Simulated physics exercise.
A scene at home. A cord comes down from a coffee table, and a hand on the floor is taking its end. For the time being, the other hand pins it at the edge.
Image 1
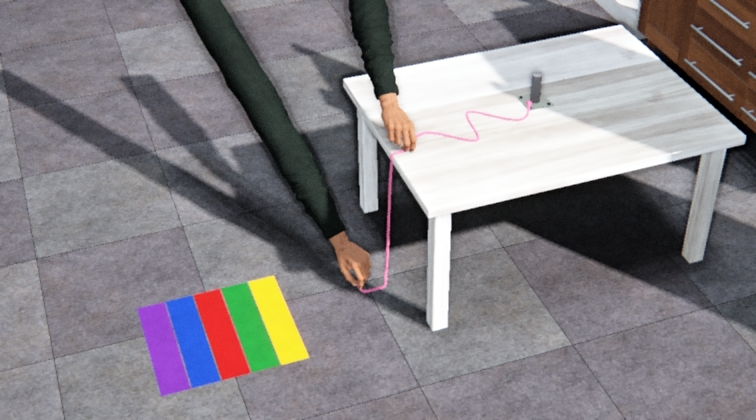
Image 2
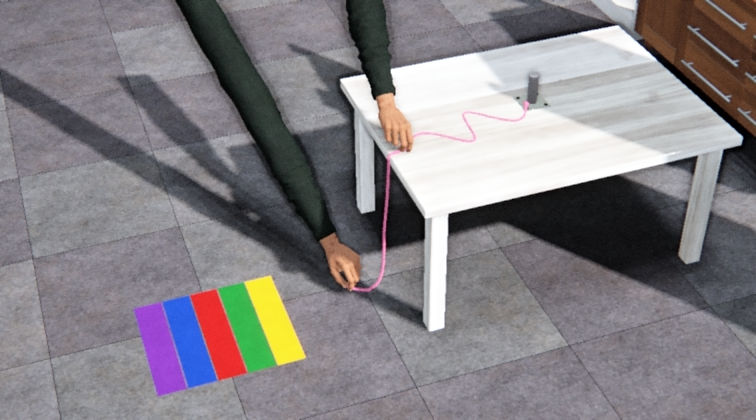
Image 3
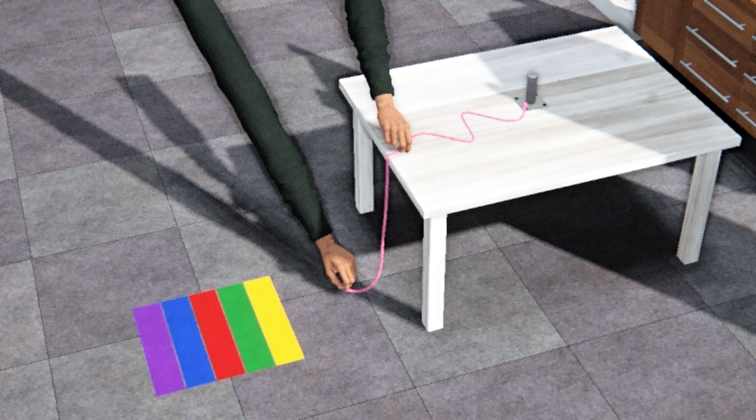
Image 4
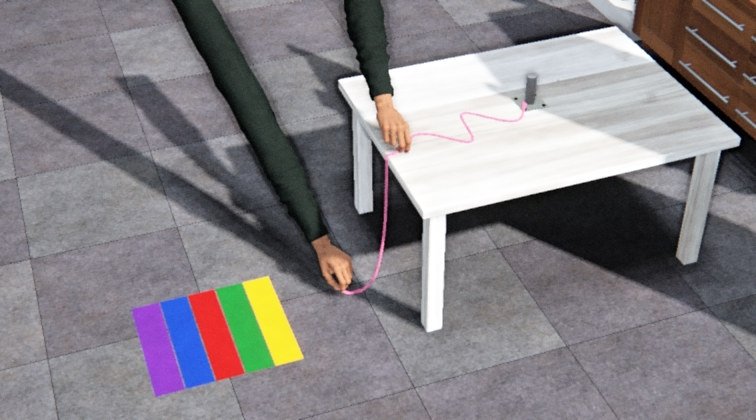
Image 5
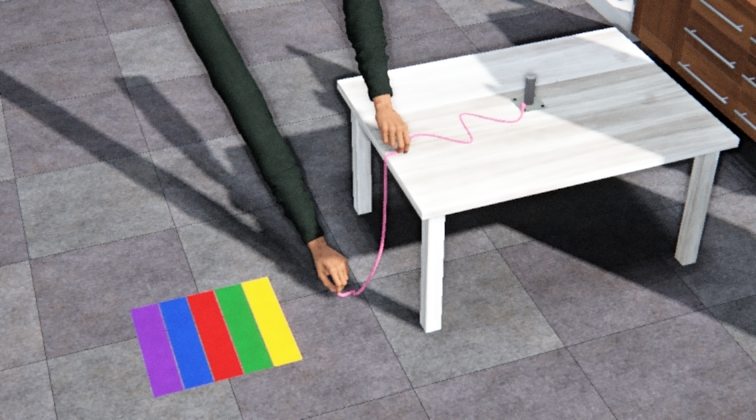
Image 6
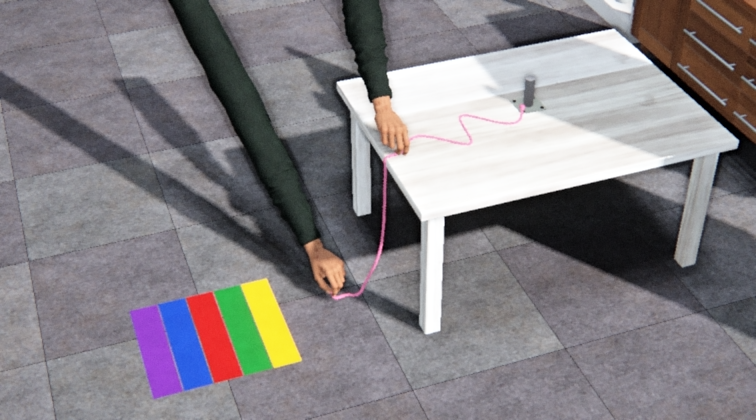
A hand near the floor slowly drew the end of a pink cord a little to the left, toward some colored stripes, while the other hand stayed pressed at the edge of a white table.
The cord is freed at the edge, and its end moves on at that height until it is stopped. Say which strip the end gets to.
It gets to the purple strip.
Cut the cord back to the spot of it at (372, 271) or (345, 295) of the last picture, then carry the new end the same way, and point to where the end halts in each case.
Result 1: (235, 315). Result 2: (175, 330).
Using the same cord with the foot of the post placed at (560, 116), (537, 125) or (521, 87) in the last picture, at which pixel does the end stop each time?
The places come out near (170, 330), (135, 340) and (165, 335).
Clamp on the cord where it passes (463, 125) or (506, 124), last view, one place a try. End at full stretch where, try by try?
Roughly (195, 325) and (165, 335).
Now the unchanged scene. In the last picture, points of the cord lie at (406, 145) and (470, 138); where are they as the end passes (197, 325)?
First point (363, 196), second point (408, 140).
A little later, end near (197, 325); over red.
Next, end near (167, 333); over blue.
When it is tight, end near (149, 337); over purple. Over purple.
